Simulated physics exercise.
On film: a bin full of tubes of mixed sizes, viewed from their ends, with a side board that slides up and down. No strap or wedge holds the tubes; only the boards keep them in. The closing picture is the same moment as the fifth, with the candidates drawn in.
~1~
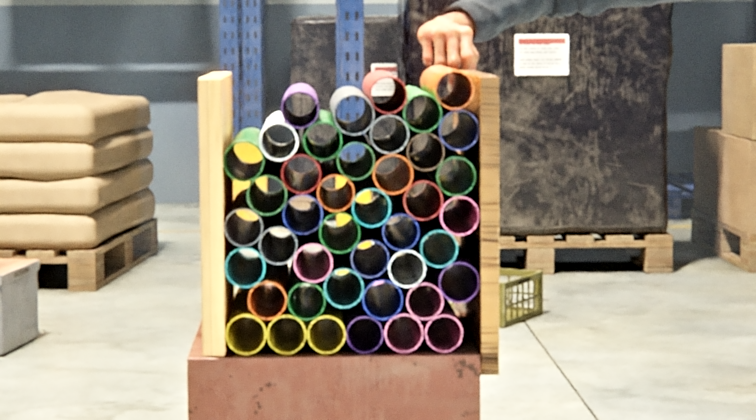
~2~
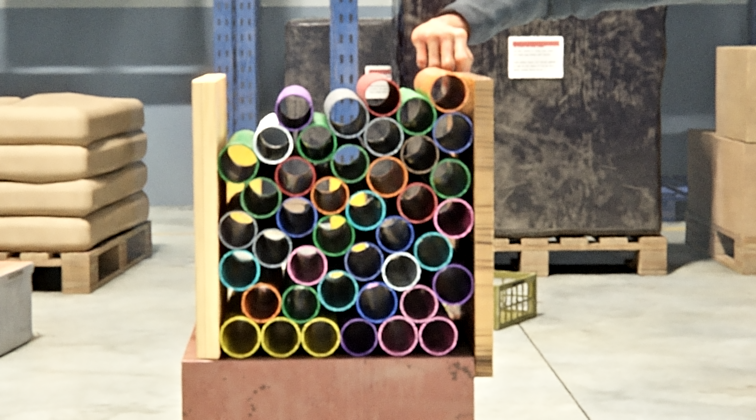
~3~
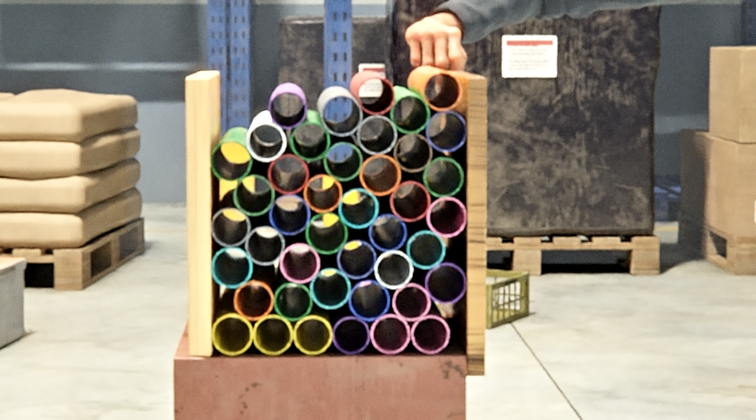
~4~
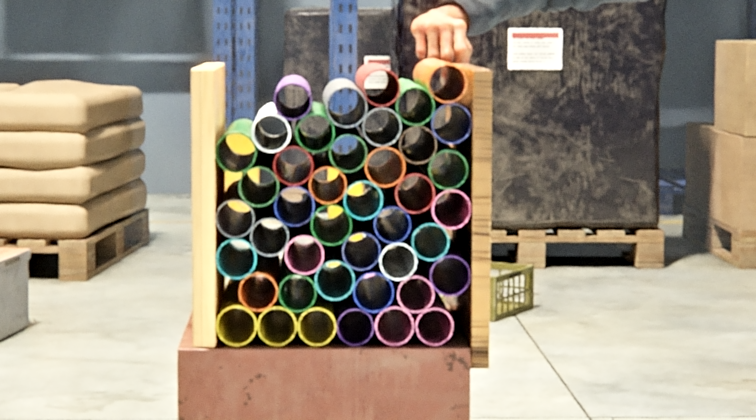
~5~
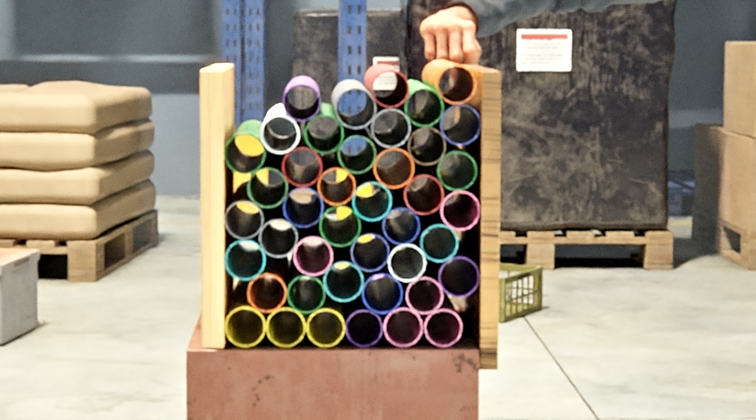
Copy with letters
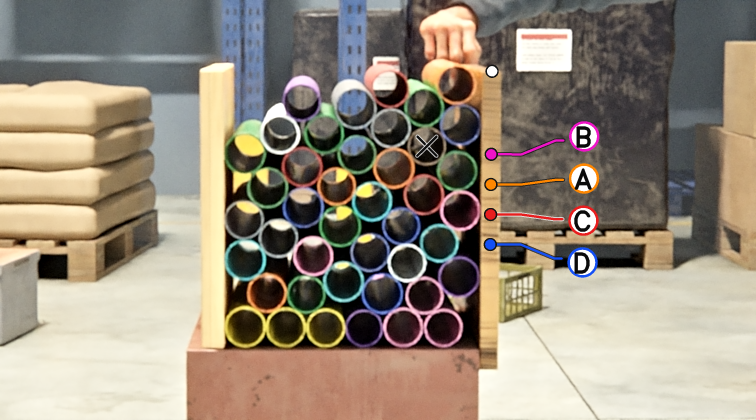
The camera, facing the tube ends straight on in a warehouse, sways slightly, the view drifting right and then back left with a little vertical wobble. Tubes rimmed in yellow, pink, green, blue and orange are stacked between two upright wooden boards on a reddish block, with tan sacks at left and a dark wrapped load behind. A hand stays at the top right, and the tubes and boards show no clear movement.
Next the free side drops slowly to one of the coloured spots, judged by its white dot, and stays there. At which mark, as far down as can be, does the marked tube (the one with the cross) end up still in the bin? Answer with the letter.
Mark A is as low as it can go.
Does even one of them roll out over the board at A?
At A: Yes.
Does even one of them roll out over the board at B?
At B: Yes.
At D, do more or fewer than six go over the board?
At D, more than six.
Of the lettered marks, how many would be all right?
Two of the four.
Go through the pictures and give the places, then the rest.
The first frame shows a green tube (423, 113); a red tube (388, 95); side board (474, 210).
The second frame shows side board (468, 213); a yellow tube (240, 337).
The third frame shows a pink tube (430, 334); a purple tube (445, 283).
The fourth frame shows a pink tube (304, 255); a grey tube (269, 237).
The fifth frame shows a green tube (457, 171); a brown tube (426, 146); a green tube (424, 107).
On the marked copy, A at (491, 184); B at (491, 155); C at (490, 215); D at (490, 245); the cross at (427, 146); the white dot at (492, 71).
With A. Early on, top of the board (482, 125).
Further on, top of the board (481, 183).
At the end, top of the board (481, 183), three out over the board, the crossed one still inside.
As for the rest, B keeps the crossed one inside; C lets the crossed one out; D lets the crossed one out.
